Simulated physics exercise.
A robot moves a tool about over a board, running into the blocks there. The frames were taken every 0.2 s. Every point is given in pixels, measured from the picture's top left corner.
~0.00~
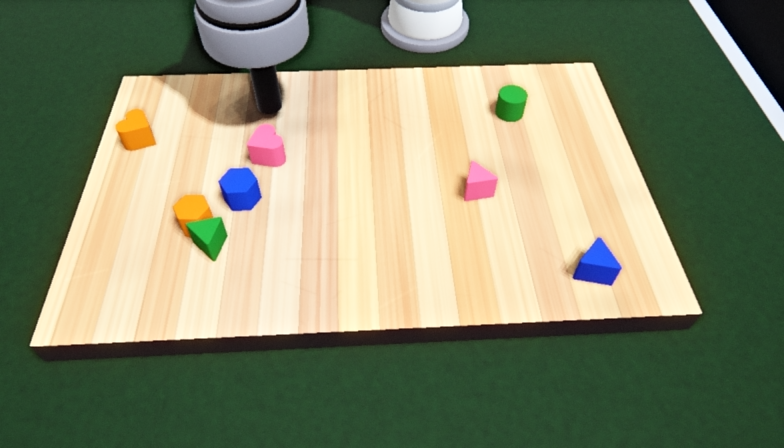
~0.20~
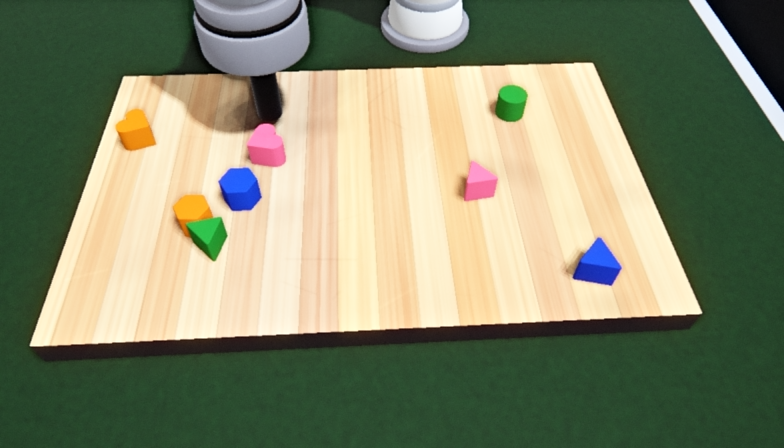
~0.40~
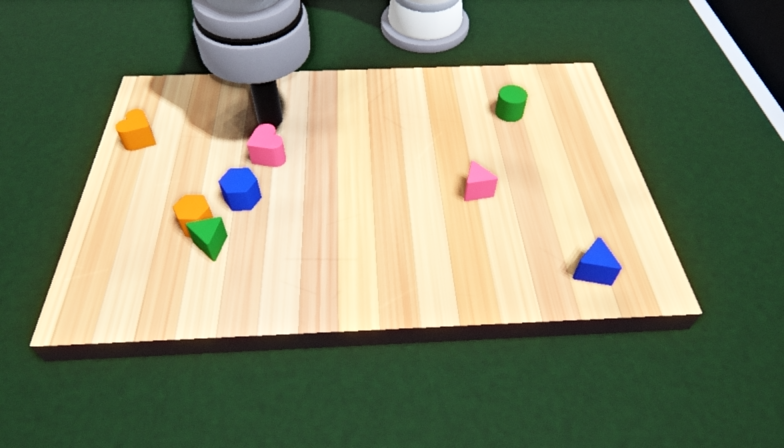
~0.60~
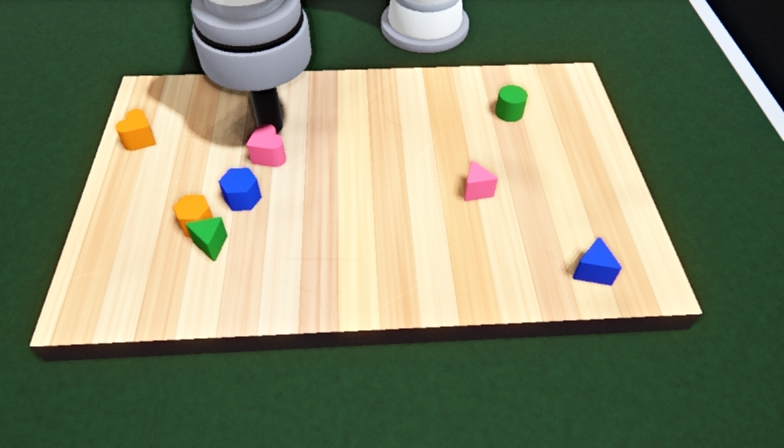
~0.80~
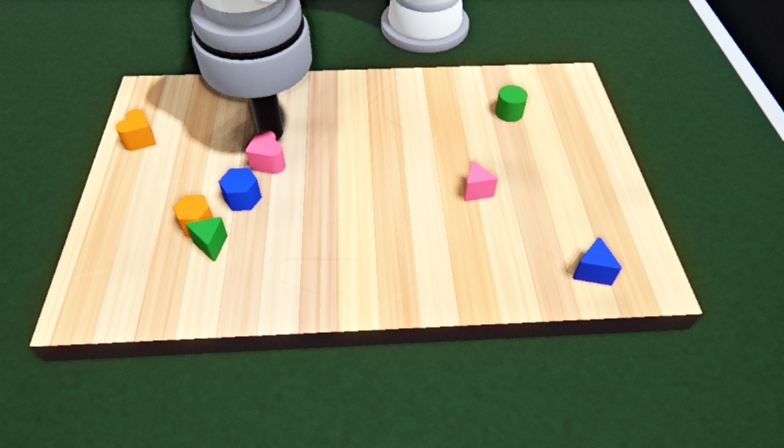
A robot arm eased its dark tool down the wooden board toward a pink heart-shaped block and nudged it slightly toward the blue hexagonal one, while all the other colored blocks stayed still.
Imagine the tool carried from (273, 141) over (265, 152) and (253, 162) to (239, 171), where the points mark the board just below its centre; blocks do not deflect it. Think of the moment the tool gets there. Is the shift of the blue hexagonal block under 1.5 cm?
Yes, it checks out.
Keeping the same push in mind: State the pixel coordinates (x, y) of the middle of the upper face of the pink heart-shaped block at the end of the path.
Located at (259, 165).
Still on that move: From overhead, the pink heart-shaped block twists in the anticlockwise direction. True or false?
My answer: True.
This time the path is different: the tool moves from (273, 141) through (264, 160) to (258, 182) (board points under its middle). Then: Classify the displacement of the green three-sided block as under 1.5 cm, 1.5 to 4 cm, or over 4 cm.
Under 1.5 cm.
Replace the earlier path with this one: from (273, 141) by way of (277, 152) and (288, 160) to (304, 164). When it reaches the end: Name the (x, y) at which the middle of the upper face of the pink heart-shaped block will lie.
At roughly (265, 162).
What follows on the original path. Halfway along, tool (258, 150); blue hexagonal block (236, 184), turned 15° clockwise; pink heart-shaped block (262, 160), turned 30° anticlockwise.
At the end, tool (237, 164); orange hexagonal block still; blue hexagonal block (237, 187), turned 30° clockwise; pink heart-shaped block (259, 165), turned 70° anticlockwise.
